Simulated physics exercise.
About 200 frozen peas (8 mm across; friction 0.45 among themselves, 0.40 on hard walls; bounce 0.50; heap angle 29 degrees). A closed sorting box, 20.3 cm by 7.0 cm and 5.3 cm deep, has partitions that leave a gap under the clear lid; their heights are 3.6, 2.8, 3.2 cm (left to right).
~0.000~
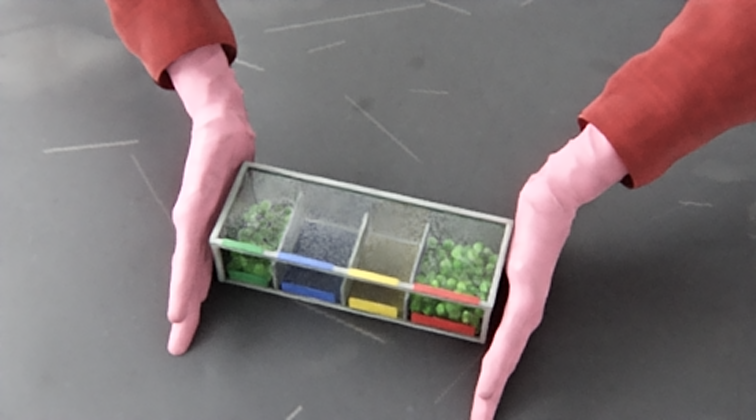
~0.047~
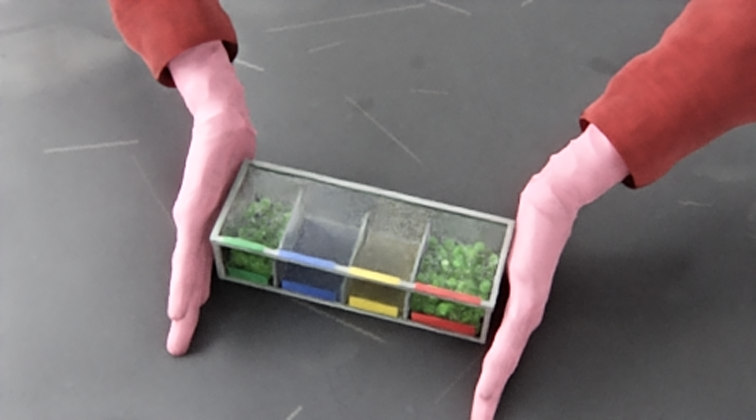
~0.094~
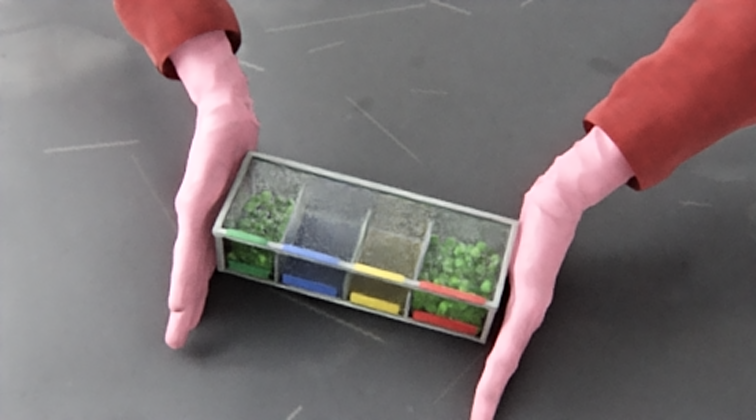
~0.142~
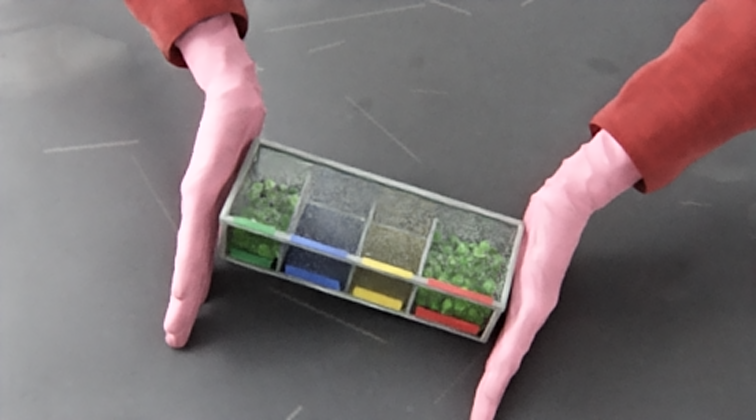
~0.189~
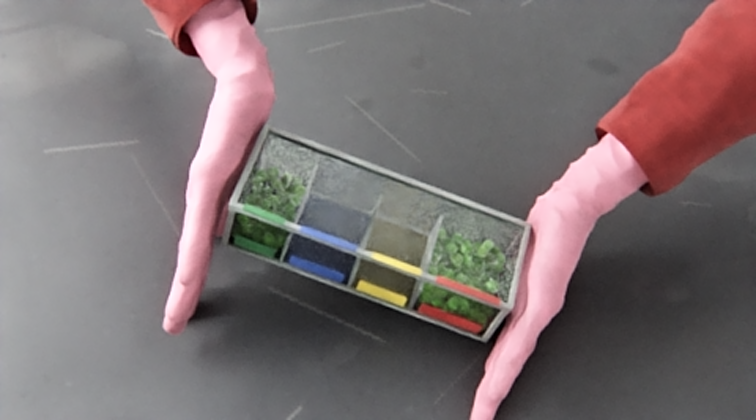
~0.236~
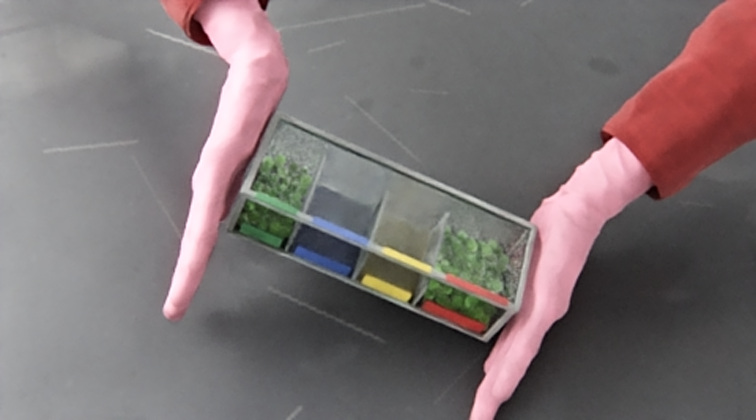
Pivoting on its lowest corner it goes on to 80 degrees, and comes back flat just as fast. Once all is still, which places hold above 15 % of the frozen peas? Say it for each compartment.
Red compartment: Yes; blue compartment: No; green compartment: Yes; yellow compartment: No.
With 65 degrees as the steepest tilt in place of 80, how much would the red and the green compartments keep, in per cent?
In that case red 65; green 30.
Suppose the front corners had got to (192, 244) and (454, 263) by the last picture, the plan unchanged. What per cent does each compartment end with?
Red 35, blue 15, green 40, yellow 5.
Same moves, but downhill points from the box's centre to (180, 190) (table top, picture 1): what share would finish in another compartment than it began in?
Some 35 per cent.
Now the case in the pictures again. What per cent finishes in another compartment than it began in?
Roughly 10 per cent.
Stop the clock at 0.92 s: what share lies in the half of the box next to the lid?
Roughly 20 per cent.
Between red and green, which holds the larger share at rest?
The red one has more.
After 0.92 s, tilt 79 degrees; red 65 %, green 30 %.
After 1.37 s, tilt 34 degrees; red 70 %, green 25 %, yellow 5 %.
Then, at 1.90 s, tilt 0 degrees; red 70 %, green 25 %, yellow 5 %.
By 2.5 s all is still; red 70 %, blue 0 %, green 25 %, yellow 5 %.
